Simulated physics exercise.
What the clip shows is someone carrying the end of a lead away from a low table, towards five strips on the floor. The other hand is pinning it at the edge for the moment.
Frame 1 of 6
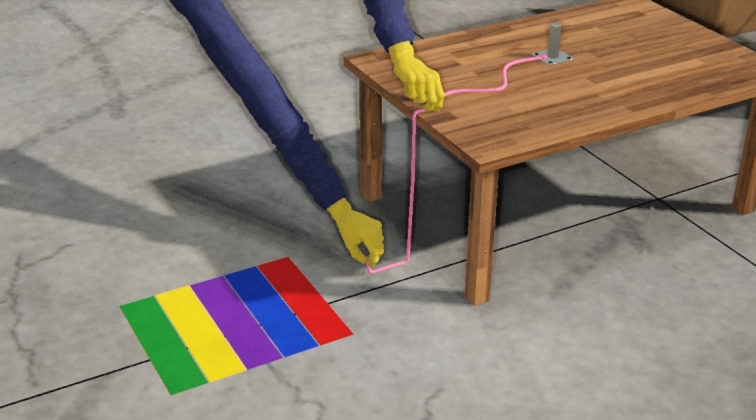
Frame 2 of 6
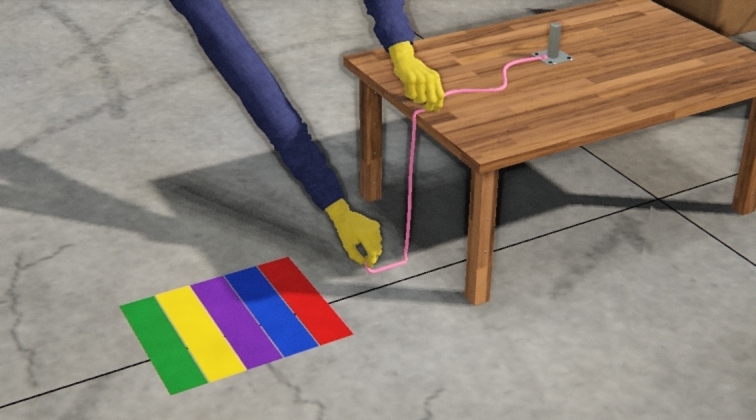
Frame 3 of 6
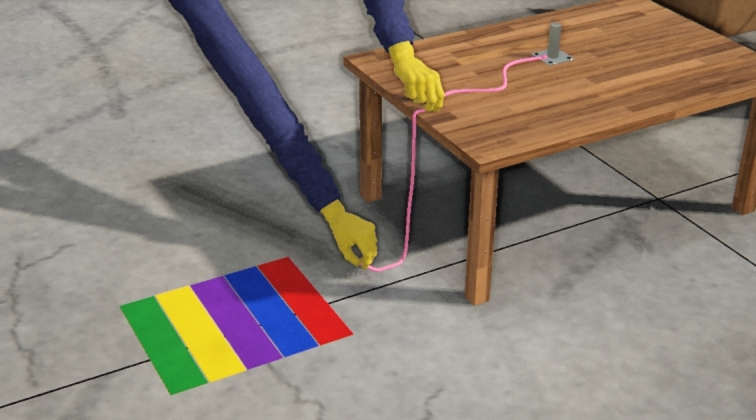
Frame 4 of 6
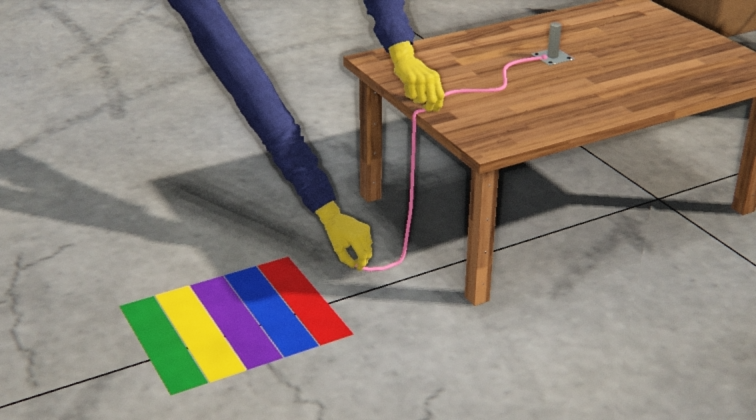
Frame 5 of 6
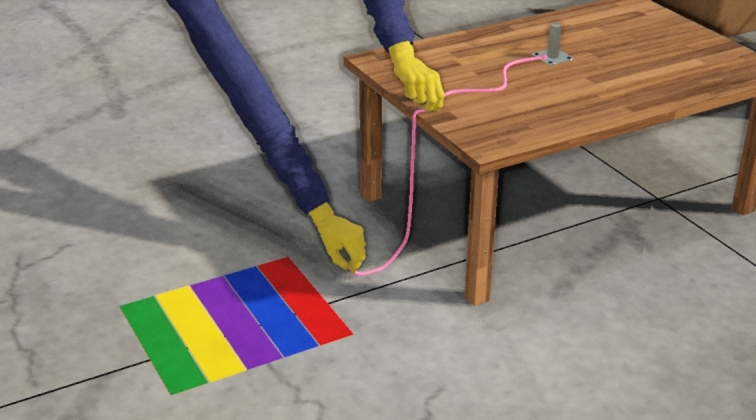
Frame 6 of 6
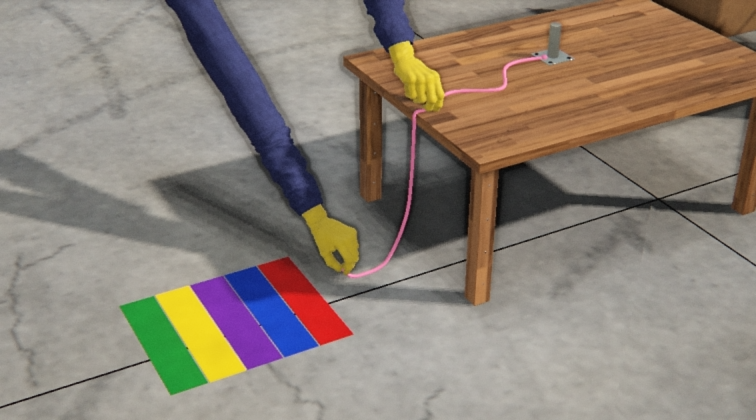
At first, one yellow-gloved hand pins a pink lead at the table's edge while the other holds its end near the floor, right of five coloured strips. The lower hand then draws the end slightly left towards the red strip, and the hanging part changes from a sharp bend to a smooth curve.
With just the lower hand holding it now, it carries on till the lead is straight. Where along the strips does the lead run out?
Over the purple strip.
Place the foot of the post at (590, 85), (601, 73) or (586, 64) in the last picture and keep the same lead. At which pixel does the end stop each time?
One per try, in order: (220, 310), (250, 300), (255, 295).
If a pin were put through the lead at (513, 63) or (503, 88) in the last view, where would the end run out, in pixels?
I'd put it around (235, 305) the first time and around (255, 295) the second.
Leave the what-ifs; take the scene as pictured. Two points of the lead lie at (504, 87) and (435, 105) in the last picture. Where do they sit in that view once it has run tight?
The first moves to (478, 84), the second to (410, 113).
A little later, end near (286, 287); over red.
Next, end near (253, 297); over blue.
When it is tight, end near (233, 303); over purple. The end stops over the purple strip.
